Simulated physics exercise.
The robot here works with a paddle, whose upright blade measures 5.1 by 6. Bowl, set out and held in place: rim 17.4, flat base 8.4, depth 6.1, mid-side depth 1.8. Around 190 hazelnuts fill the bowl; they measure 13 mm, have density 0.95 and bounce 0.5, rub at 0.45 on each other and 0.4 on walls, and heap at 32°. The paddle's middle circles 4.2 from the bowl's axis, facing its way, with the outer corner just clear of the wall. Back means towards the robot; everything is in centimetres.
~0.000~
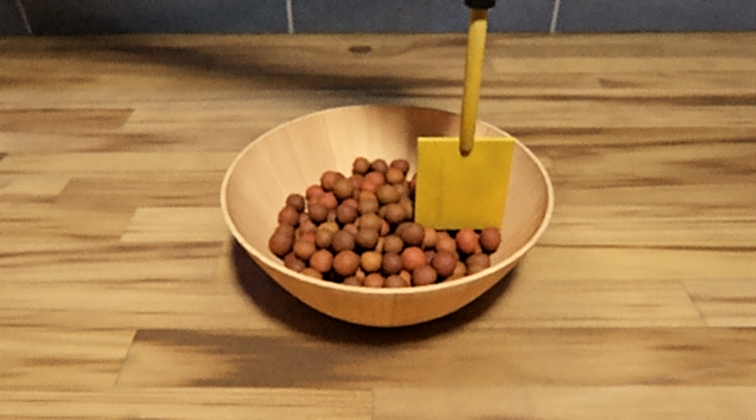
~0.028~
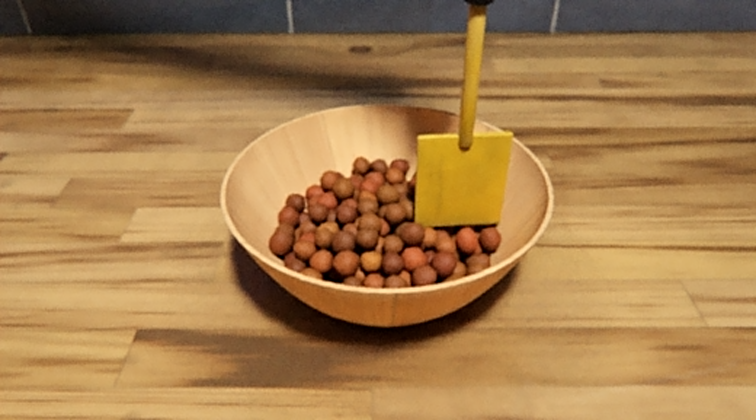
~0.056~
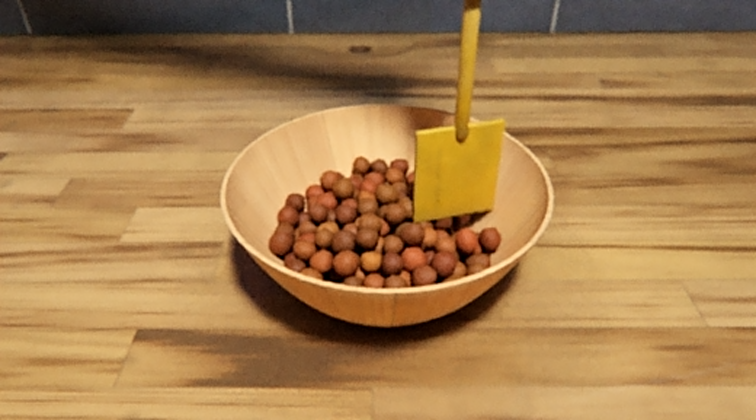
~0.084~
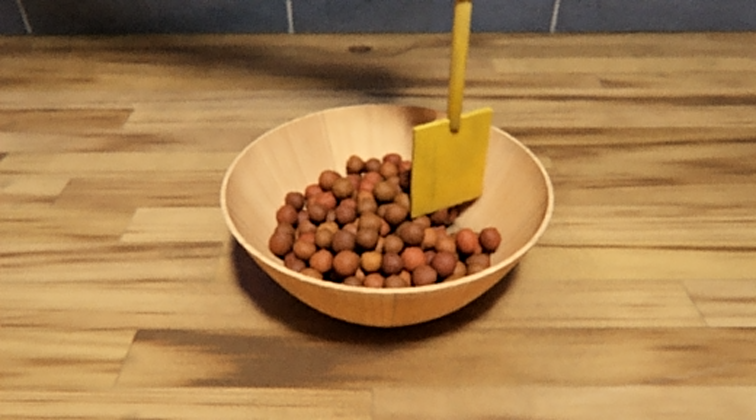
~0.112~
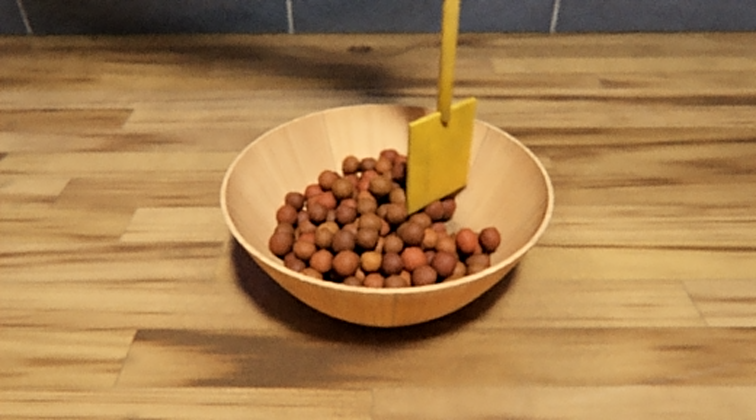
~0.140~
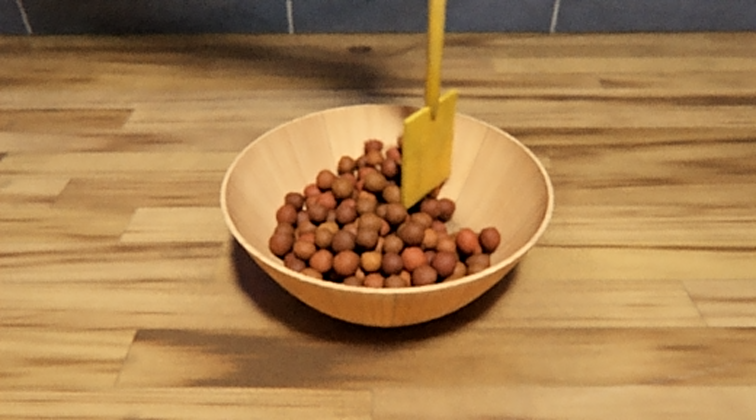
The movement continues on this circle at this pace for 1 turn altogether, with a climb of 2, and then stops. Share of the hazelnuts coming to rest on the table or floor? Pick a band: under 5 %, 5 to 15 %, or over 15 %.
Band: Under 5 %.
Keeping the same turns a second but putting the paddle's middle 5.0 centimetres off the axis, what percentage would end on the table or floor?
Around 0 in a hundred, in that case.
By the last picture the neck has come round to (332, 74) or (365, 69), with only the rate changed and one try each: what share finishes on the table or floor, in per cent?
Near 15 per cent for the first, near 10 per cent for the second.
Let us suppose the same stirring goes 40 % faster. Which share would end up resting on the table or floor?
10 %.
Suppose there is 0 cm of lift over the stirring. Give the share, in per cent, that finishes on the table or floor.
Near 5 in a hundred.
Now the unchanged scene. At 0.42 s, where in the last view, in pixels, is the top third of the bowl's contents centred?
That third sits centred at about (321, 231).
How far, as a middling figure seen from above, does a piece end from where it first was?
I'd estimate close to 1 cm.
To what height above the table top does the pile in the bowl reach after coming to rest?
I'd guess close to 5.0 centimetres.
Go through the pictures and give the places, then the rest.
In the first frame, paddle neck at (469, 113), 0° round; upper third of the load around (383, 223), from x 280 to 490, top at y 165; 192 in the bowl.
In the second frame, paddle neck at (468, 109), 4° round; upper third of the load around (383, 218), from x 280 to 490, top at y 165.
In the third frame, paddle neck at (464, 101), 16° round; upper third of the load around (383, 215), from x 280 to 490, top at y 165.
In the fourth frame, paddle neck at (456, 93), 28° round; upper third of the load around (387, 211), from x 280 to 490, top at y 160.
In the fifth frame, paddle neck at (445, 86), 40° round; upper third of the load around (390, 205), from x 280 to 490, top at y 145.
In the sixth frame, paddle neck at (433, 80), 52° round; upper third of the load around (388, 202), from x 280 to 490, top at y 135; 192 in the bowl.
After 0.42 s, 172° round, highest piece 7 above the table; 192 in the bowl.
After 0.69 s, 291° round, highest piece 7 above the table; 190 in the bowl, 1 on the table or floor, 1 in flight or on the tool.
After 1.03 s, 0° round, highest piece 5 above the table; 190 in the bowl, 2 on the table or floor.
After 1.73 s, 0° round, highest piece 5 above the table; 190 in the bowl, 2 on the table or floor.
At rest, 190 in the bowl, 2 on the table or floor. That is 1 % on the table or floor.
